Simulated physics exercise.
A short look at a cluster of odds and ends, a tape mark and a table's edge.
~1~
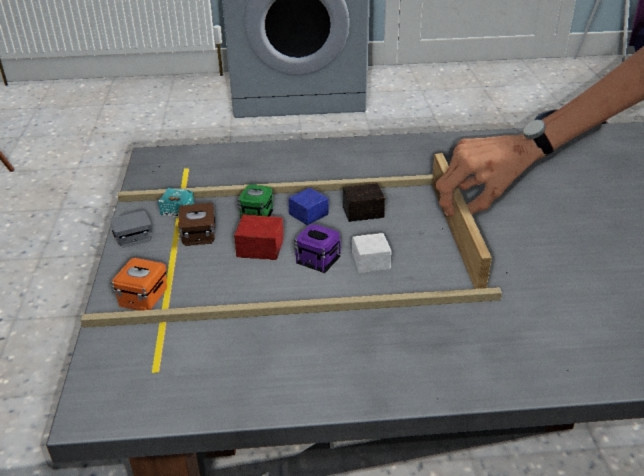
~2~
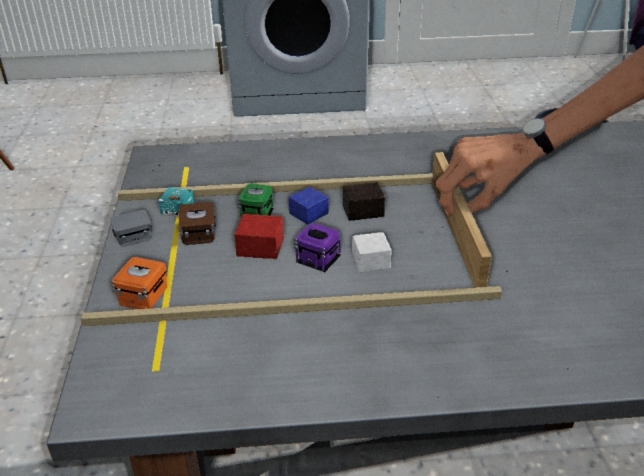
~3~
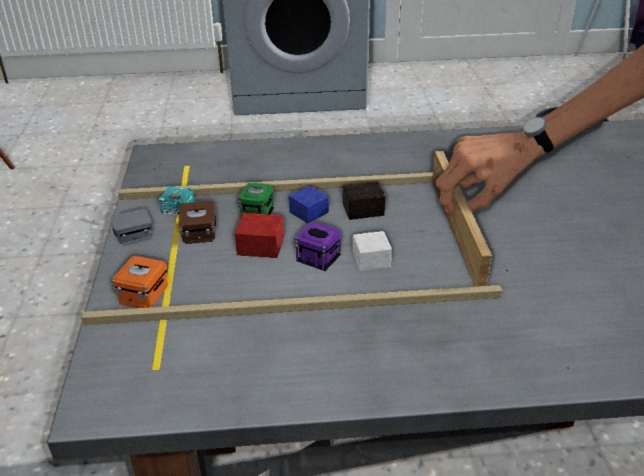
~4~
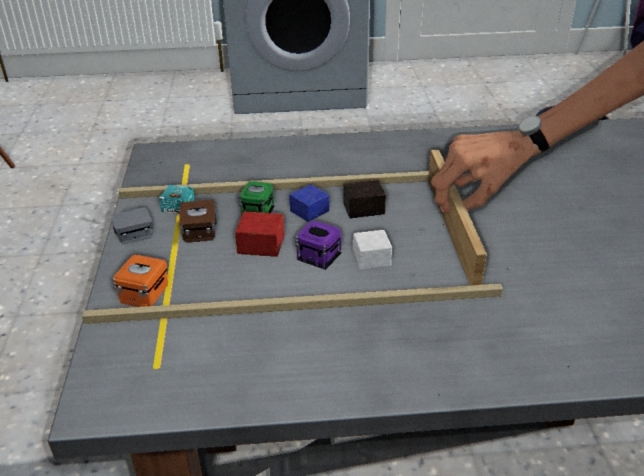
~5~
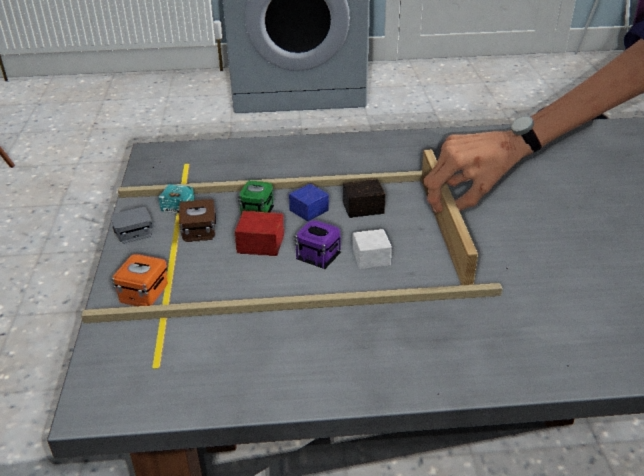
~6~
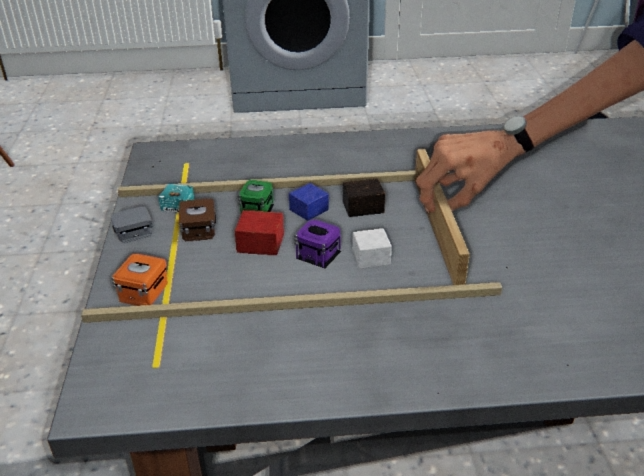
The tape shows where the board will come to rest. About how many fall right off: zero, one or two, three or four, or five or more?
Here the number that fall off is three or four.
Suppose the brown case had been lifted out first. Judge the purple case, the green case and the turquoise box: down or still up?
The purple case survives; the green case goes over; the turquoise box falls.
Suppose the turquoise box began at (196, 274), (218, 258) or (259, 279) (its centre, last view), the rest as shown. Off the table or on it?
Place by place, it drops off; falls; remains up.
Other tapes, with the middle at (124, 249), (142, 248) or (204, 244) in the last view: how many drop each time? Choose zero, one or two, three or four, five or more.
Taking them in turn, five or over; more than four; one or two.
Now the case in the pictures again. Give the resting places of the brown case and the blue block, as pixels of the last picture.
About (117, 230), and the other about (127, 206).
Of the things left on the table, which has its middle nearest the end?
The orange case ends nearest.
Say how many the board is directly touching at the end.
That makes 3.
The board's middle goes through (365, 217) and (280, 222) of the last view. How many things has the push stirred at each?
4 and 8.
Early on, none off yet; grey case at rest near (132, 226); orange case at rest near (142, 280); turquoise box at rest near (177, 198).
A while later, none off yet; grey case at rest near (125, 228); orange case at rest near (142, 280); turquoise box travelled about its own width near (149, 200).
Finally, the number that fall off is three or four; lost, green case, turquoise box and grey case.
